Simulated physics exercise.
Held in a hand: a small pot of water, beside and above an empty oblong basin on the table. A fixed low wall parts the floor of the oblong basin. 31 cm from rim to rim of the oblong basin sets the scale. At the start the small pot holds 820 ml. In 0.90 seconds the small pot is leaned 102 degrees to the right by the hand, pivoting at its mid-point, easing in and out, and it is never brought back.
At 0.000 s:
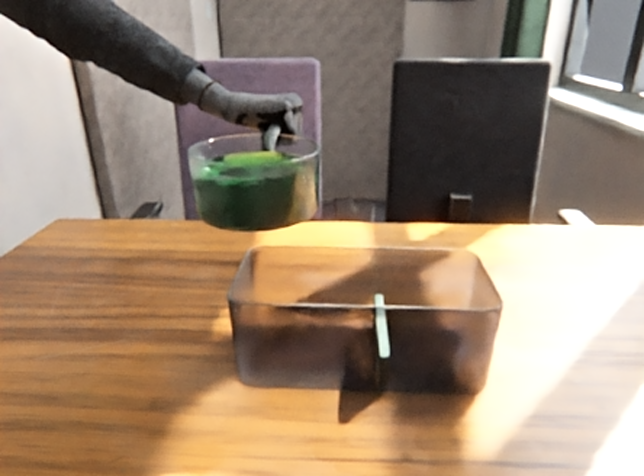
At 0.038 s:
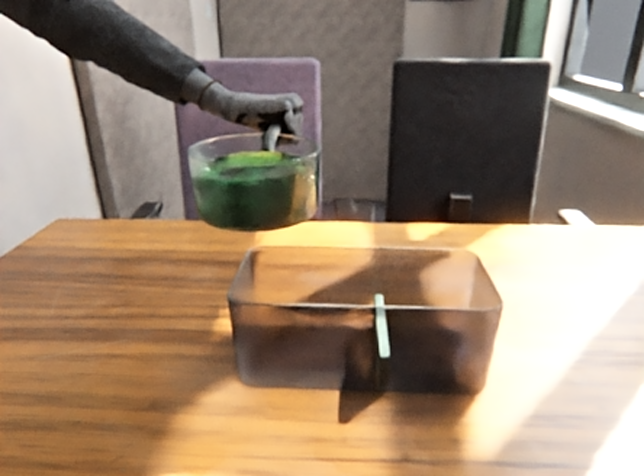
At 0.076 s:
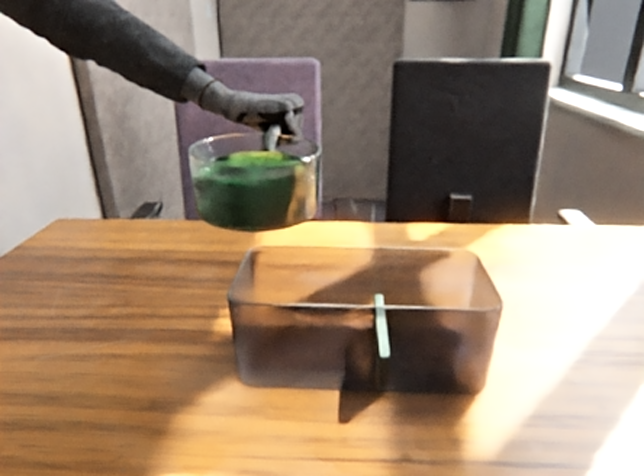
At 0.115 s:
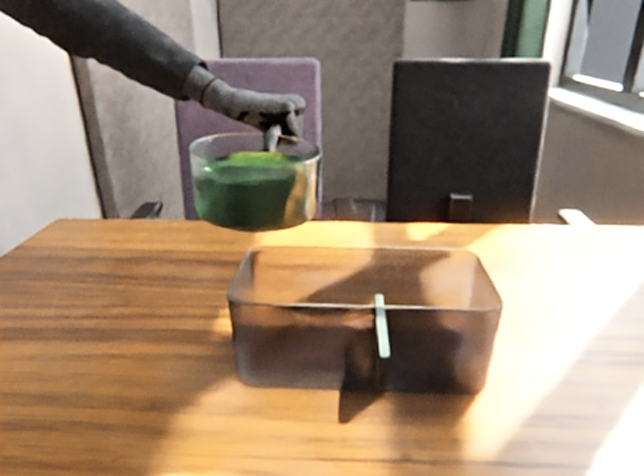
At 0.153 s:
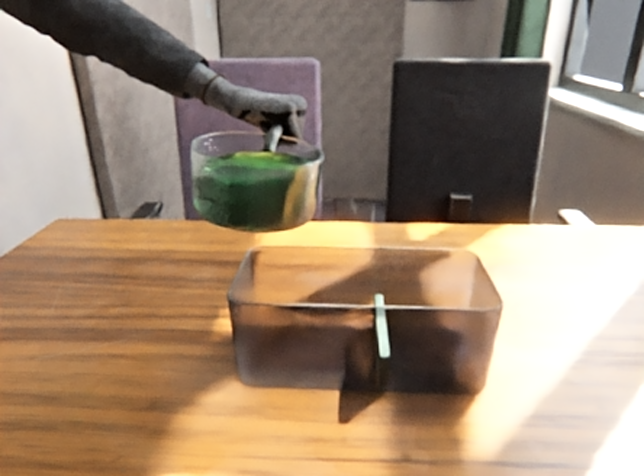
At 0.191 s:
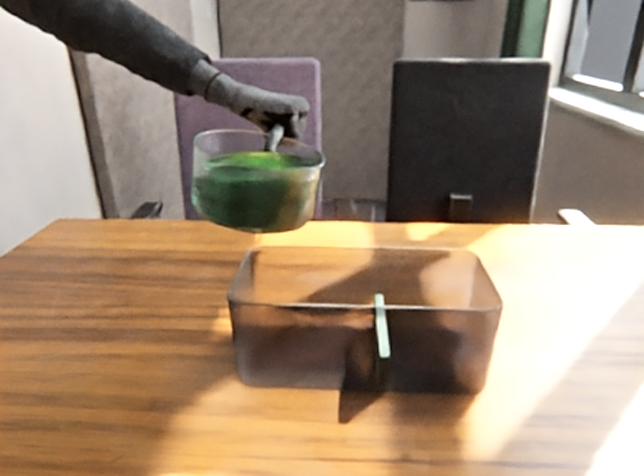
A dark-gloved hand and dark sleeve reach in from the upper left, holding a clear round pot of green liquid above a wooden table in a sunlit room, seen from a fixed view across the tabletop. Below it sits an empty, see-through oblong basin with a pale green strip, with purple and black chairs behind. The hand slowly leans the pot slightly to the right.
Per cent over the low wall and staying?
20 per cent.
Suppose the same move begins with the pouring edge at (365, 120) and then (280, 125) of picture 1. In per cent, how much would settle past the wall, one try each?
First 75, then 5 per cent.
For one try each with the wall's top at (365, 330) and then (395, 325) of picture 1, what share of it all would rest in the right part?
Some 50 in a hundred, then some 5 in a hundred.
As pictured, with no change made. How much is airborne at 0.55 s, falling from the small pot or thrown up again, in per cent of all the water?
My guess is roughly 30 %.
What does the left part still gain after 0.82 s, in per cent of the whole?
It comes to about 20 per cent.
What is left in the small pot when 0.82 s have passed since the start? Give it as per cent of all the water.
Around 12 in a hundred is still there.
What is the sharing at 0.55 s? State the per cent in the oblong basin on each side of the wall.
Lab note: Left near 8 %, right near 0.
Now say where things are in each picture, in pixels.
The first picture shows tilt 0°; pouring edge (319, 150); surface from (198, 165) to (317, 166); the oblong basin's rim runs from (239, 272) to (489, 278); the wall's top is at (381, 323).
The second picture shows tilt 0°; pouring edge (319, 151); surface from (198, 165) to (317, 166).
The third picture shows tilt 2°; pouring edge (320, 152); surface from (198, 164) to (317, 167).
The fourth picture shows tilt 4°; pouring edge (321, 155); surface from (198, 164) to (318, 167).
The fifth picture shows tilt 7°; pouring edge (322, 158); surface from (200, 164) to (319, 168).
The sixth picture shows tilt 11°; pouring edge (324, 163); surface from (199, 164) to (320, 169).
By 0.55 s the tilt is 69° and 61 per cent is still to pour, 8 is left of the wall and 0 right of it.
By 0.82 s the tilt is 100° and 13 per cent is still to pour, 60 is left of the wall and 19 right of it.
By 1.10 s the tilt is 102° and 1 per cent is still to pour, 77 is left of the wall and 19 right of it.
By 1.40 s the tilt is 102° and 0 per cent is still to pour, 79 is left of the wall and 20 right of it.
At rest 79 per cent lies left of the wall, 20 right of it and 1 outside.
